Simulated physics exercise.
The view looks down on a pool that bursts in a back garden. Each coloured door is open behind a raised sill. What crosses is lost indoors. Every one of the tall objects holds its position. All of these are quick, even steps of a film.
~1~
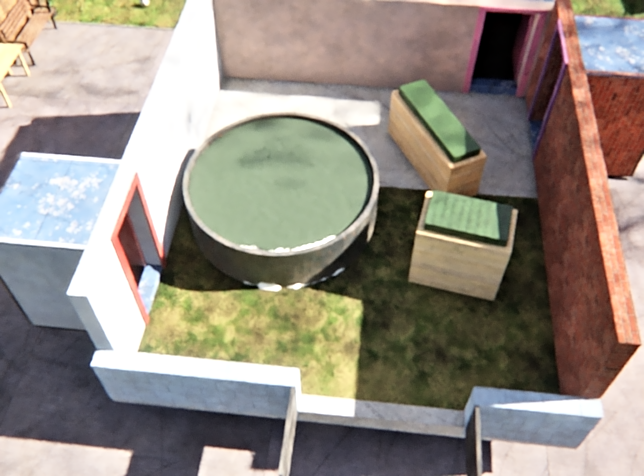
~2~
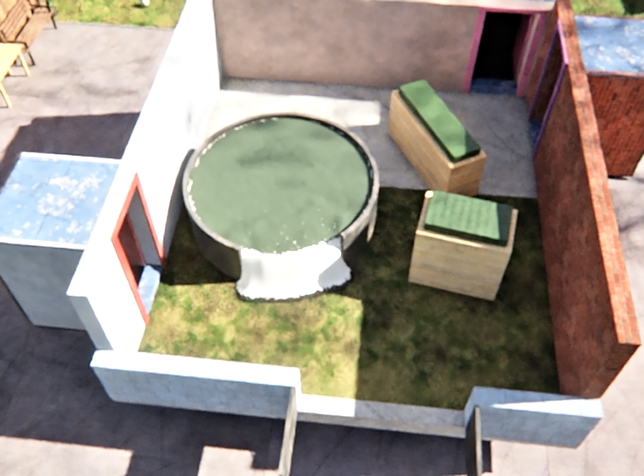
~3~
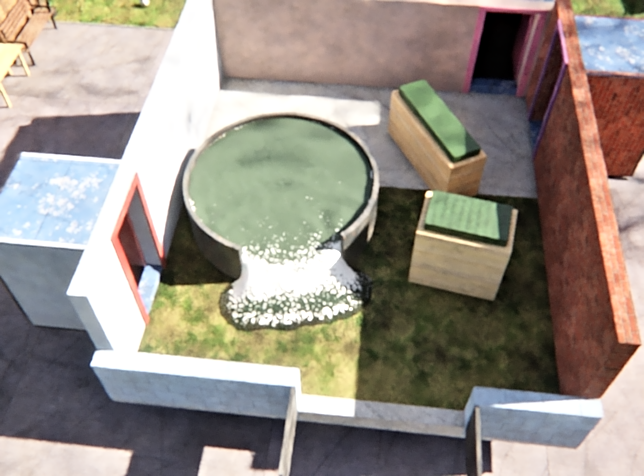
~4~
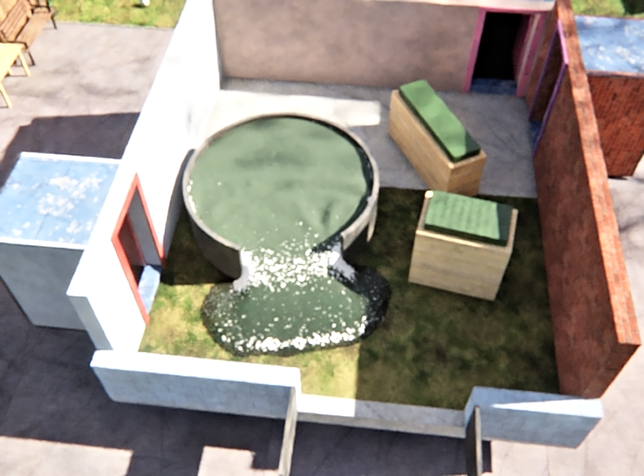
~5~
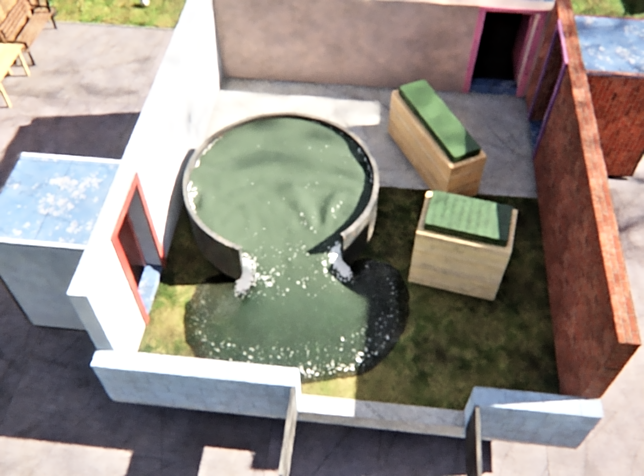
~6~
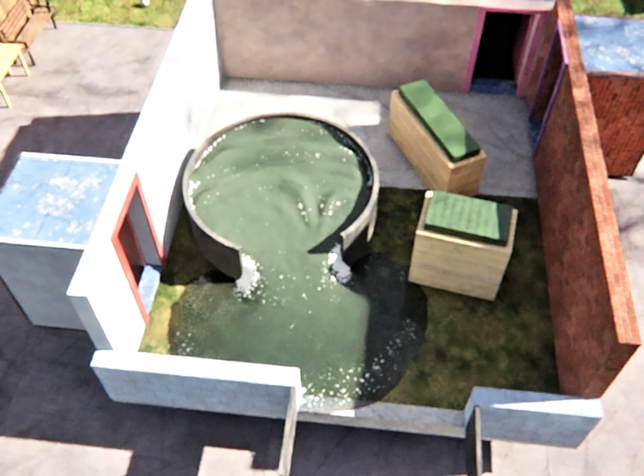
At the start, a round tank brims with green water in a walled garden beside two wooden boxes. Water then bursts through the tank's front side in a white, foaming sheet, and spreads over the grass in a widening dark green pool that reaches the low front wall, while the boxes stay still.
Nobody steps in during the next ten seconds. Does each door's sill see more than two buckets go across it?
Outcome: The purple door will not count as flooded. The red door will count as flooded. The pink door will not count as flooded.
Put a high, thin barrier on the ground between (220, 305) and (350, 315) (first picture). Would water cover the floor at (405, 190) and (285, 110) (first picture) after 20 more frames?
Submerged and spared, in that order.
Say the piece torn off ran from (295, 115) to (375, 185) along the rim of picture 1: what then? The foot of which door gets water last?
It is the red door.
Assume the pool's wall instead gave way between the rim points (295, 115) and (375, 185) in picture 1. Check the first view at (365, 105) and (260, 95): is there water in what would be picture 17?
As listed: Submerged, submerged.
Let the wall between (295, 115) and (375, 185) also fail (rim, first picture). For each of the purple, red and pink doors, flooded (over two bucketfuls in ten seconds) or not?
Purple exceeds the limit, red stays within it, pink exceeds the limit.
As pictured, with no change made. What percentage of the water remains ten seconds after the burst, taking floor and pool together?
About 56 %.
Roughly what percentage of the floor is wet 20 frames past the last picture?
Roughly 45 percent, I reckon.
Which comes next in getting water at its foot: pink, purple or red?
The door marked red.
A moment on, water covers 30 % of the floor; the purple door not reached, the red door not reached, the pink door not reached.
Next, water covers 35 % of the floor; the purple door not reached, the red door wet at the sill, nothing in, the pink door not reached.
Then, water covers 45 % of the floor; the purple door not reached, the red door under two buckets in, the pink door not reached.
Later, water covers 65 % of the floor; the purple door not reached, the red door far over two buckets in, the pink door not reached.
In the end, water covers 100 % of the floor; the purple door wet at the sill, nothing in, the red door far over two buckets in, the pink door wet at the sill, nothing in.
